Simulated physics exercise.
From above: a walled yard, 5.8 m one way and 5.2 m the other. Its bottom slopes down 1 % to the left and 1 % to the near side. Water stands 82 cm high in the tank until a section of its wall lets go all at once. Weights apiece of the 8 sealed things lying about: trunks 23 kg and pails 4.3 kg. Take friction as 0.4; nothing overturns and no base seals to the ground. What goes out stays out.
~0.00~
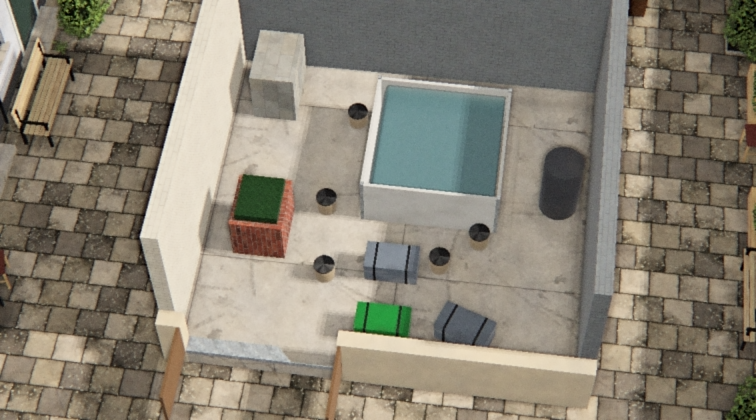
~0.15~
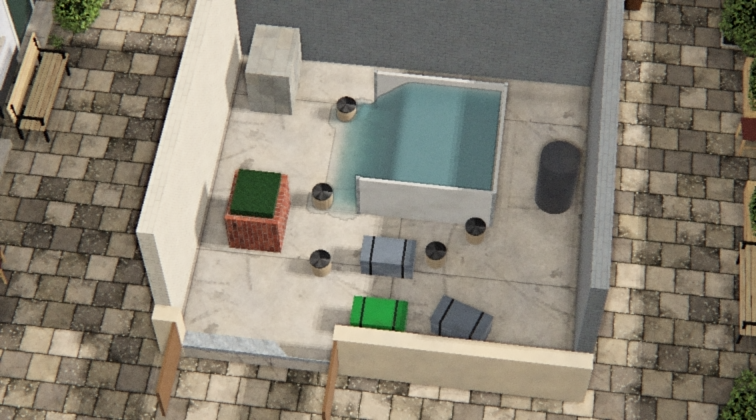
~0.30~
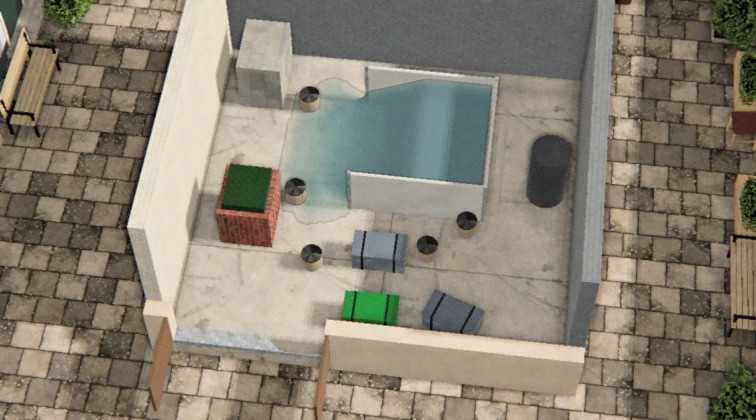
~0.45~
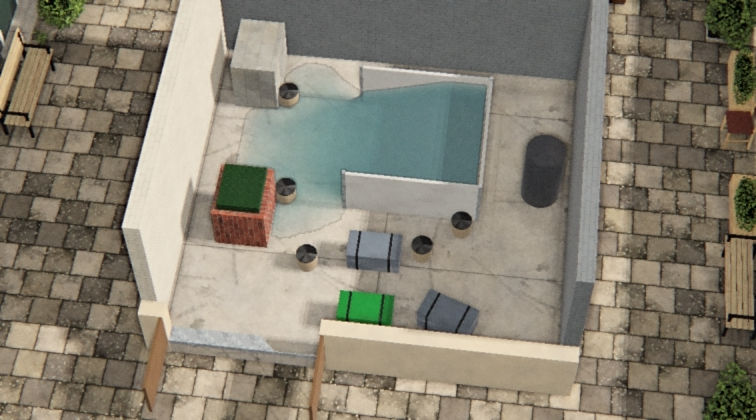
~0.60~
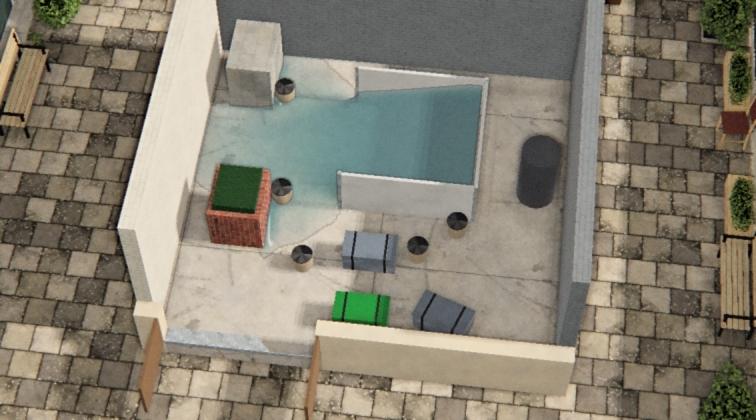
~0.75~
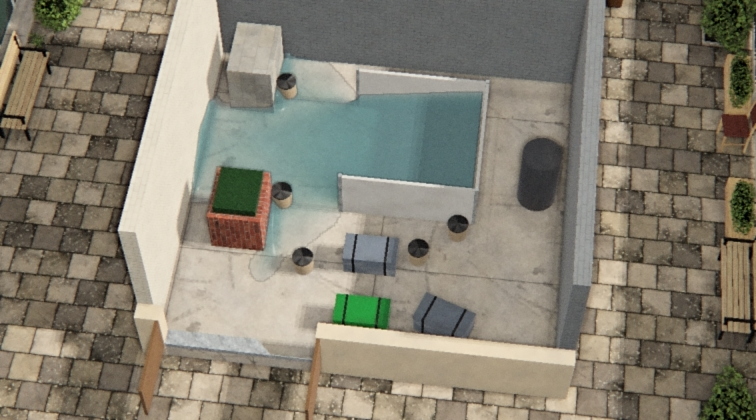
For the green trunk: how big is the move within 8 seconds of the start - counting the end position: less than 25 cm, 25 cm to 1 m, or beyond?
The green trunk moves a short way.
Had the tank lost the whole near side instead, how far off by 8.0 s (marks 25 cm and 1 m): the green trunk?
In that case the green trunk ends far away.
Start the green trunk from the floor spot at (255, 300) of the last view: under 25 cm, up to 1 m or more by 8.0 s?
It travels far.
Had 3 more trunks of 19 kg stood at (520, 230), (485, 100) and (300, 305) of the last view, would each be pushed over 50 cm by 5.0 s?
In turn: Under, more, more.
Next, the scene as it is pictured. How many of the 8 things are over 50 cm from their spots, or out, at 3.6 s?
By then 3.
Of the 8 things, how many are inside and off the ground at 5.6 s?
At that moment 2.
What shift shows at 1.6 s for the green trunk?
About 0 cm.
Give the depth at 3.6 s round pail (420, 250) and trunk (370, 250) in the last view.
About 0 and 3 cm.
After 1.6 s the green trunk is near (362, 309), 0.0 m from its start, aground; 0 of 8 are out; 1 afloat.
After 3.6 s the green trunk is near (362, 309), 0.0 m from its start, aground; 0 of 8 are out; 2 afloat.
After 5.6 s the green trunk is near (393, 322), 0.5 m from its start, aground; 1 of 8 are out; 2 afloat.
After 8.0 s the green trunk is near (390, 323), 0.5 m from its start, afloat; 1 of 8 are out; 2 afloat.
